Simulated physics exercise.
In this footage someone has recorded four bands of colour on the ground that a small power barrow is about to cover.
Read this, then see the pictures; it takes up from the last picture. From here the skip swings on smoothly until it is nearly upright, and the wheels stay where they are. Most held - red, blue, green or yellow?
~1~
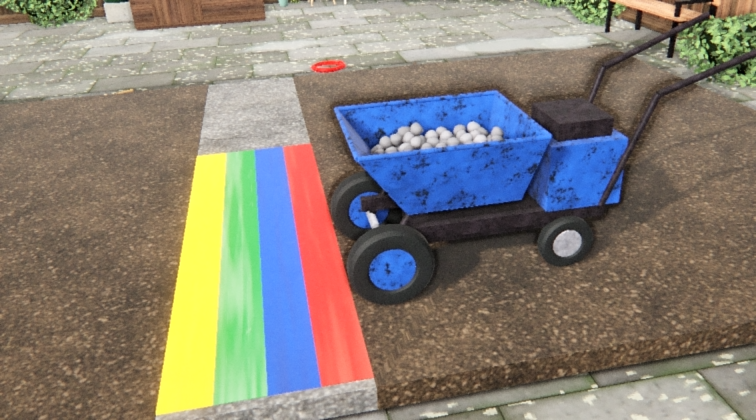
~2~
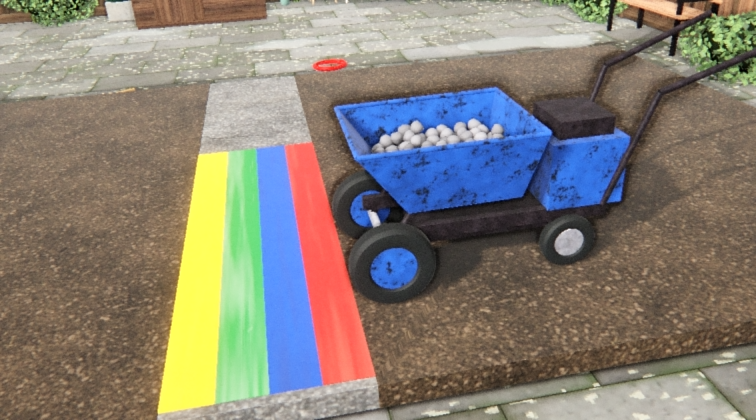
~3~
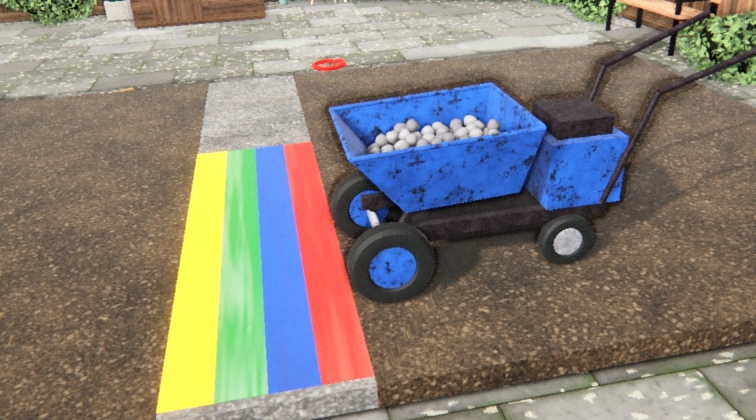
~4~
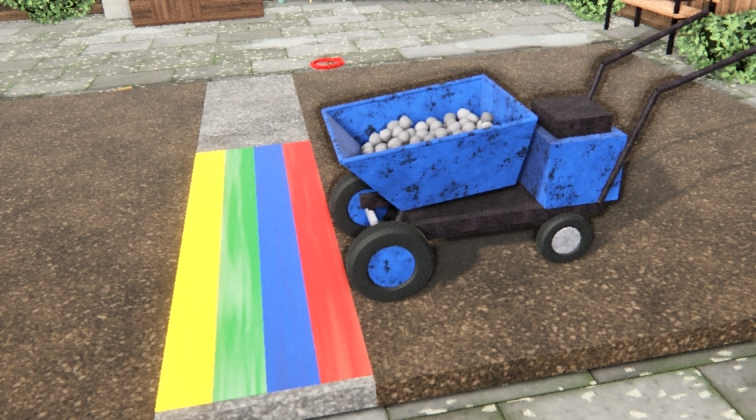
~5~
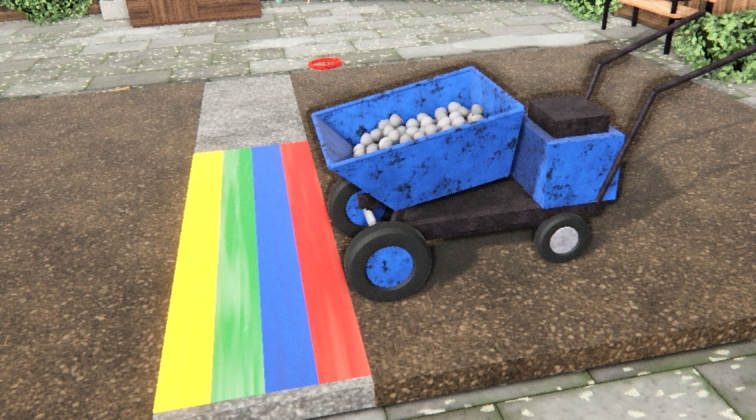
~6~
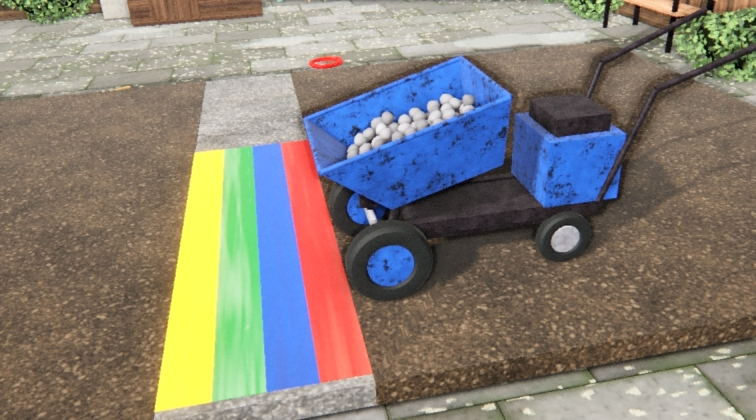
Green holds the most.
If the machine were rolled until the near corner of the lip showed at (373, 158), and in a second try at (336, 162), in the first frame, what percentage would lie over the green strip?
First try: 40 per cent; second try: 50 per cent.
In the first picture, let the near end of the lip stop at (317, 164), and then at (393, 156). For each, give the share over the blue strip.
In turn, around 0 per cent and 50 per cent.
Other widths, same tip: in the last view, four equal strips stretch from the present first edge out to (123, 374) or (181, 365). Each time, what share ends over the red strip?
The first case gives around 0 %, the second around 0 %.
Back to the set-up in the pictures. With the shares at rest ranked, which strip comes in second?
Rank two: The strip in yellow.
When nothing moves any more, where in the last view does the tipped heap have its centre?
Close to (234, 280) in the last view.
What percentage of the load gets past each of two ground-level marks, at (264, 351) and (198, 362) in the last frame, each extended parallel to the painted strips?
The first comes to 80 per cent, the second to 20 per cent.
Soon, skip tipped steeply; all in the skip.
A while on, skip tipped steeply; nearly all in the skip; a stray few over the green strip.
Towards the end, skip tipped right over; about a third in the skip; a stray few over the blue strip; about a third over the green strip; about a quarter over the yellow strip; a small part off the paint.
Finally, skip tipped right over; a stray few in the skip; none over the red strip; about a quarter over the blue strip; about half over the green strip; about a quarter over the yellow strip; a small part off the paint.
